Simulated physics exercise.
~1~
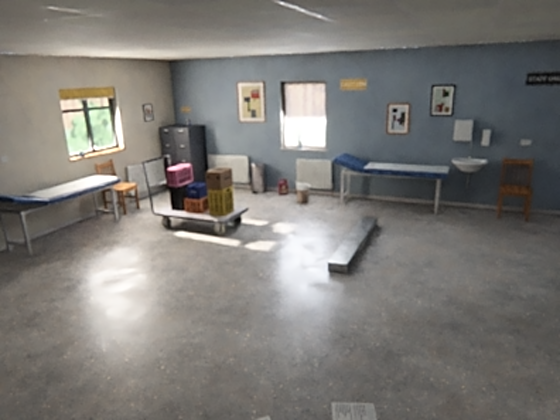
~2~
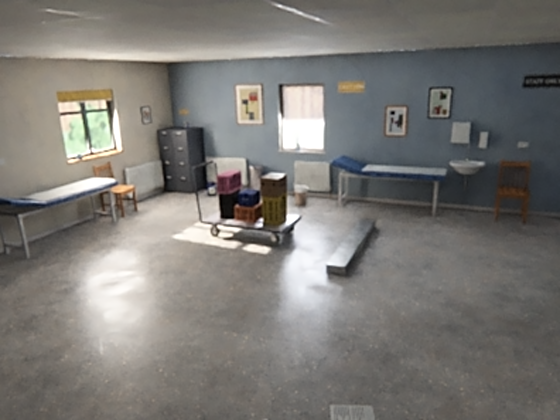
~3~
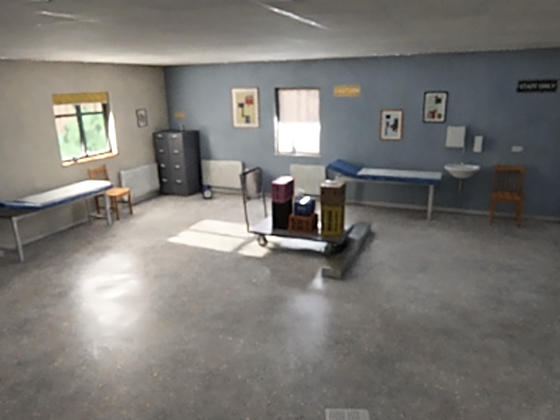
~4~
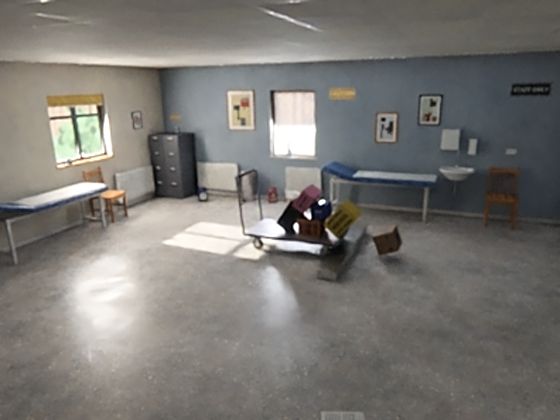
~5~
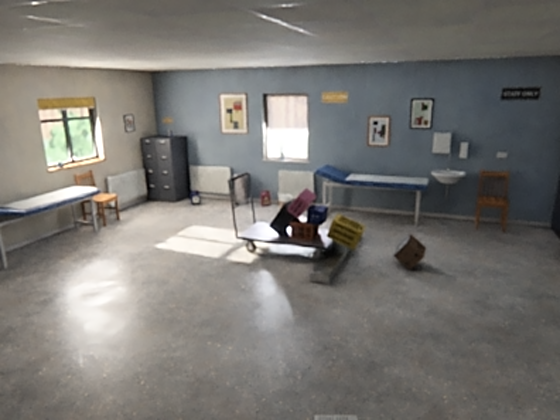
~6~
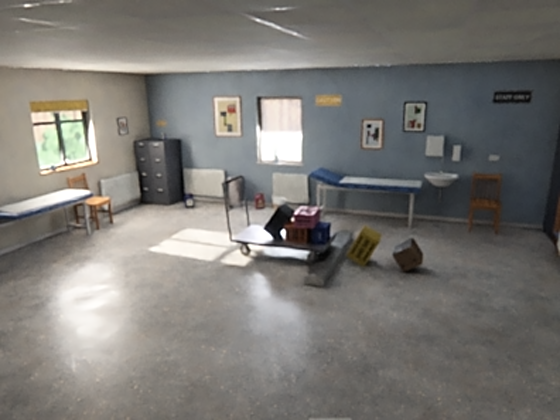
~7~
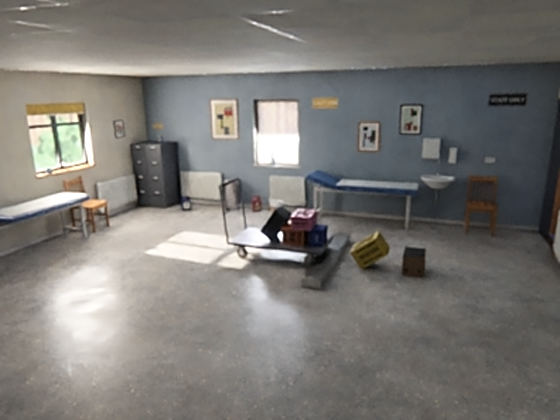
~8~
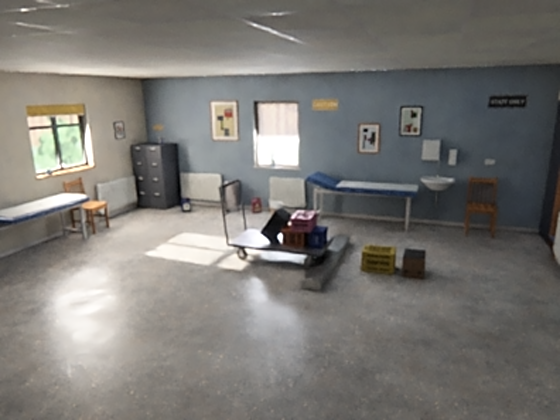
To begin with, a flat cart stacked with colourful crates and boxes rolls to the right across the grey floor of a clinic-like room, toward a low kerb. It meets the kerb and stops, and the stack pitches forward. A brown box flies off the front and tumbles over the floor beyond, while the yellow crate tips after it and the pink crate leans. The yellow crate then rolls over past the kerb as the remaining load topples and settles. Finally, the yellow crate and brown box rest beyond the kerb, with the others still on the cart.
